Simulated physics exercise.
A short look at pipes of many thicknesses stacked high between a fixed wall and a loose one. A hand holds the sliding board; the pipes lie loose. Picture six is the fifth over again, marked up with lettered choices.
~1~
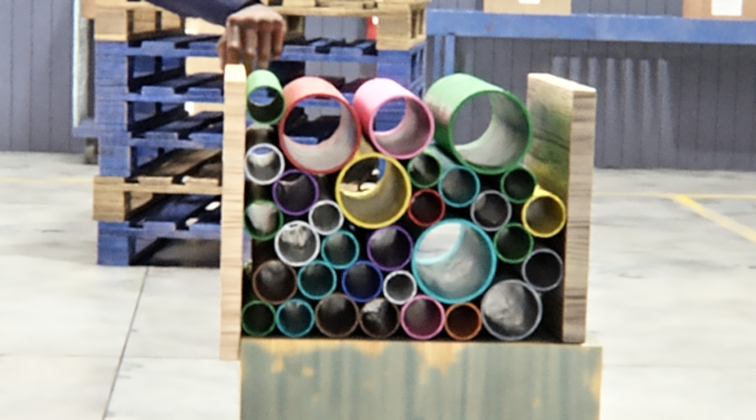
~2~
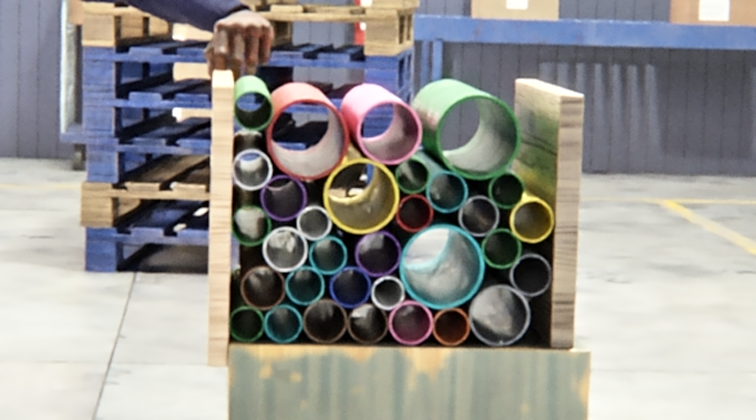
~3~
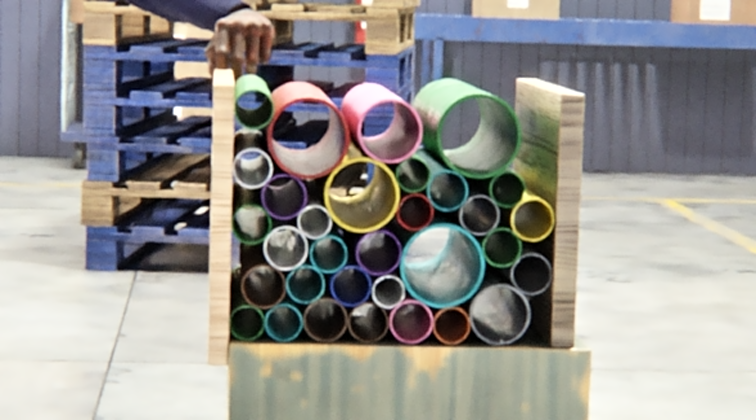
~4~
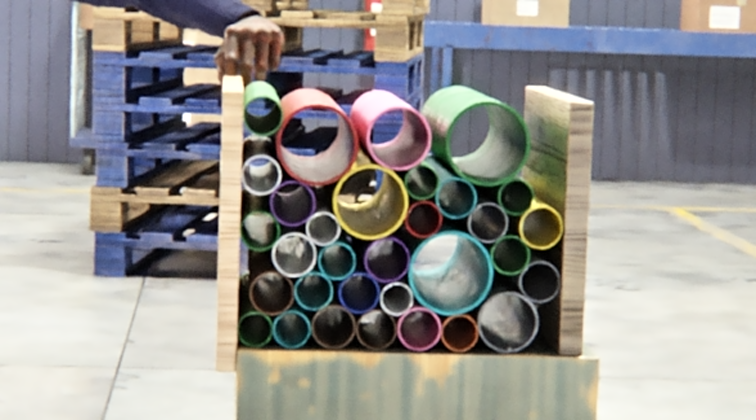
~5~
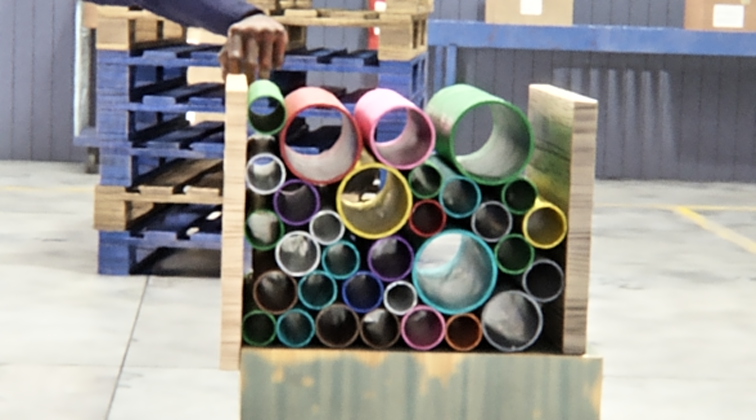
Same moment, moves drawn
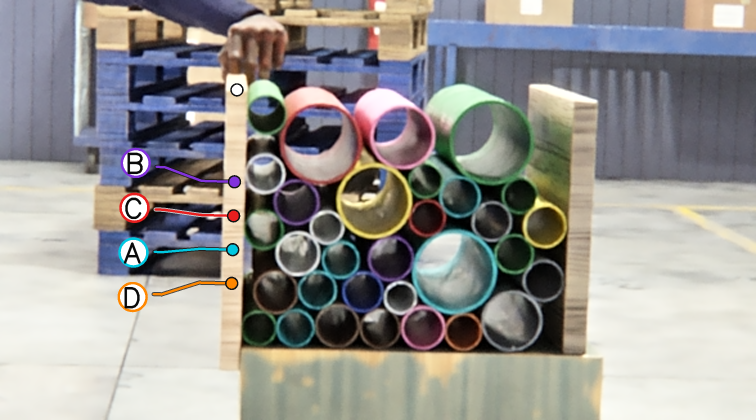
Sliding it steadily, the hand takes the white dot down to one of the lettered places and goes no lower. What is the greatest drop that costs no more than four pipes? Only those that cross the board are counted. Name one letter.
Lower it to A and no more.
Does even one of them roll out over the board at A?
Yes.
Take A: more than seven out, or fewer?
At A, fewer than seven.
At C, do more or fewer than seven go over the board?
Fewer than seven.
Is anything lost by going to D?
Yes, at D.
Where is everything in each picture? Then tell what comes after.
In the first frame, a green pipe (258, 318); a white pipe (297, 243).
In the second frame, a white pipe (285, 249).
In the third frame, a yellow pipe (362, 195); a white pipe (252, 168).
In the fourth frame, a pink pipe (399, 138); side board (230, 210).
In the fifth frame, a green pipe (258, 328); a white pipe (298, 253).
On the marked copy, A at (233, 250); B at (235, 182); C at (234, 216); D at (232, 283); the white dot at (237, 90).
Following A. Soon after the start, top of the board (245, 170).
Later, top of the board (243, 249).
In the end, top of the board (243, 249), four out over the board.
As for the rest, B none out over the board; C none out over the board; D more than four out over the board.
